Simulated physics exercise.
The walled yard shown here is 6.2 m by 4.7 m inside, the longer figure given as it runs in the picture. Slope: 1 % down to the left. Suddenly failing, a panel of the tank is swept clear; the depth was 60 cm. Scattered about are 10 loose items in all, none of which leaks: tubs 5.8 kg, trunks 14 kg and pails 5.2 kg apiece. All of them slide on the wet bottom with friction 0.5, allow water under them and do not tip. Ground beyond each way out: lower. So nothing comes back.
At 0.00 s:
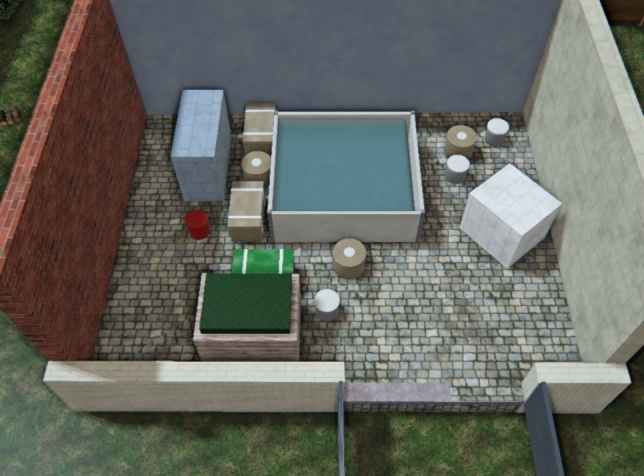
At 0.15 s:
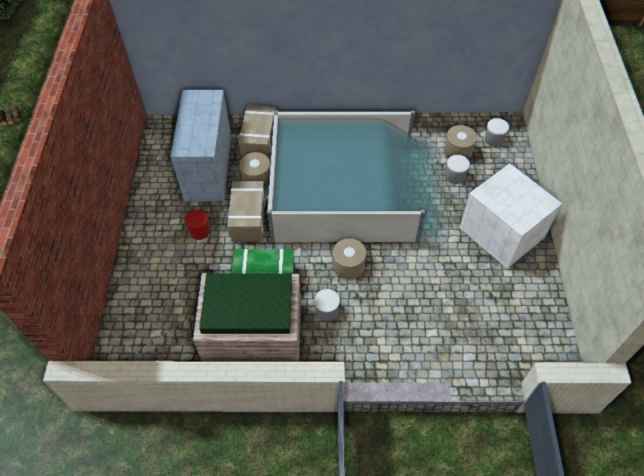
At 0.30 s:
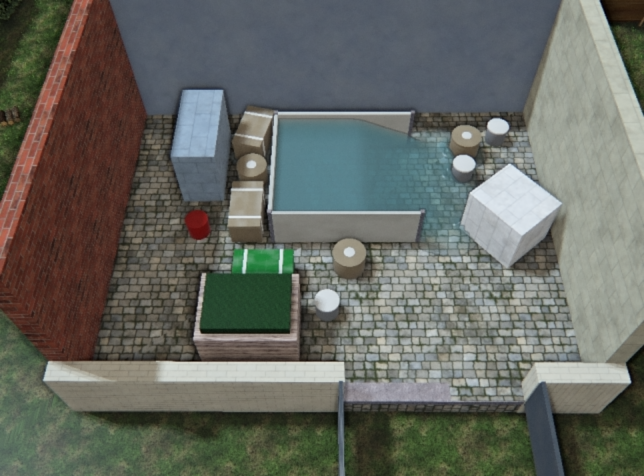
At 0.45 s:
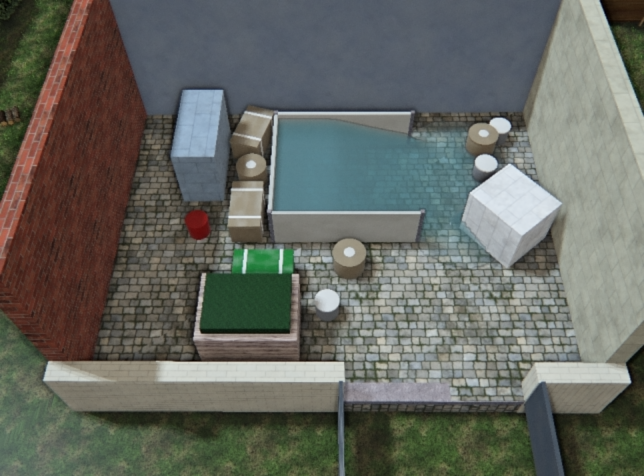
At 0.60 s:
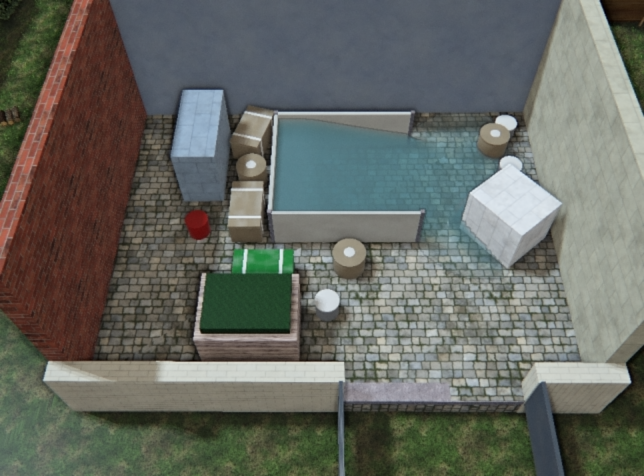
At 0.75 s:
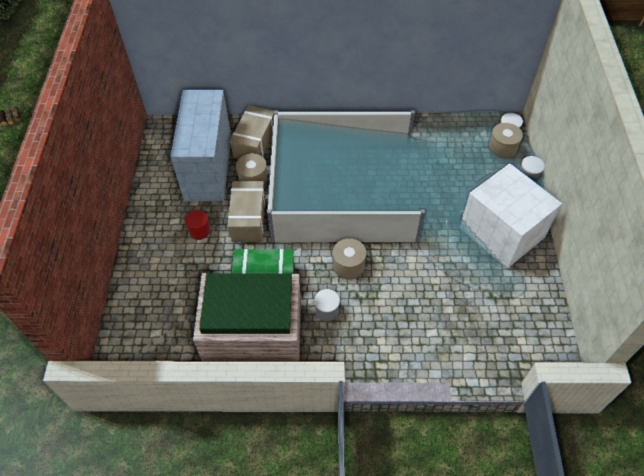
The clip shows a walled yard where the right side of a water tank disappears and water spreads across the paving, pushing nearby round objects toward the right wall while the red pail and green trunk stay still.
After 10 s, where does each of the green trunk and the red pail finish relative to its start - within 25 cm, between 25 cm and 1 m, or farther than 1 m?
At that point the green trunk is within 25 cm, the red pail is within 25 cm.
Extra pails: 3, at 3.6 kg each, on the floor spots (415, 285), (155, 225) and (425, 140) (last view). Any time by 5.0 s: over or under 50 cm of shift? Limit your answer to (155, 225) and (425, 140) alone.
Respectively: Inside the limit and outside the limit.
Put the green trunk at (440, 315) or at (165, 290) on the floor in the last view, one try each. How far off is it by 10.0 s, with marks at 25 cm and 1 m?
Run 1: It is pushed far off. Run 2: It is pushed a bit.
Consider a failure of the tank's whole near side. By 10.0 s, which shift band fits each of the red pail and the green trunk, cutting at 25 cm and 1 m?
Log: Red pail small displacement; green trunk large displacement.
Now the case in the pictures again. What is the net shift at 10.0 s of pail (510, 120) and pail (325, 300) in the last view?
The first ends 350 cm from its start, the second 0 cm.
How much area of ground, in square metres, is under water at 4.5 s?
Close to 19 m2, I'd say.
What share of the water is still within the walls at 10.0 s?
Roughly 76 percent.
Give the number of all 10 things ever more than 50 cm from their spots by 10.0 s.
It adds up to 3.
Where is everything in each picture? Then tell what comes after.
The green trunk at (263, 263), on the bottom; the red pail at (196, 219) rests on the ground; water covers 3.7 m2; 0 of 10 have shifted, in the first frame.
The green trunk at (263, 263), on the bottom; the red pail at (196, 219) rests on the ground; 4.6 m2 under water; 0 of 10 have shifted, in the second frame.
The green trunk at (263, 263) rests on the ground; the red pail at (196, 219) rests on the ground; 5.5 m2 under water; 4 of 10 have shifted, in the third frame.
The green trunk at (263, 263), on the bottom; the red pail at (196, 219), on the bottom; water covers 6.4 m2; 4 of 10 have shifted, in the fourth frame.
The green trunk at (263, 263) rests on the ground; the red pail at (196, 219), on the bottom; water covers 7.5 m2; 5 of 10 have shifted, in the fifth frame.
The green trunk at (263, 263) rests on the ground; the red pail at (196, 219) rests on the ground; water covers 8.2 m2; 5 of 10 have shifted, in the sixth frame.
After 2.0 s the green trunk is near (263, 263), 0.0 m from its start, aground; the red pail is near (196, 219), 0.0 m from its start, aground; 0 of 10 are out; 3 afloat.
After 4.5 s the green trunk is near (263, 263), 0.0 m from its start, aground; the red pail is near (196, 219), 0.0 m from its start, aground; 0 of 10 are out; 4 afloat.
After 7.0 s the green trunk is near (263, 263), 0.0 m from its start, aground; the red pail is near (196, 219), 0.0 m from its start, aground; 0 of 10 are out; 4 afloat.
After 10.0 s the green trunk is near (265, 263), 0.0 m from its start, aground; the red pail is near (197, 217), 0.0 m from its start, aground; 0 of 10 are out; 5 afloat.
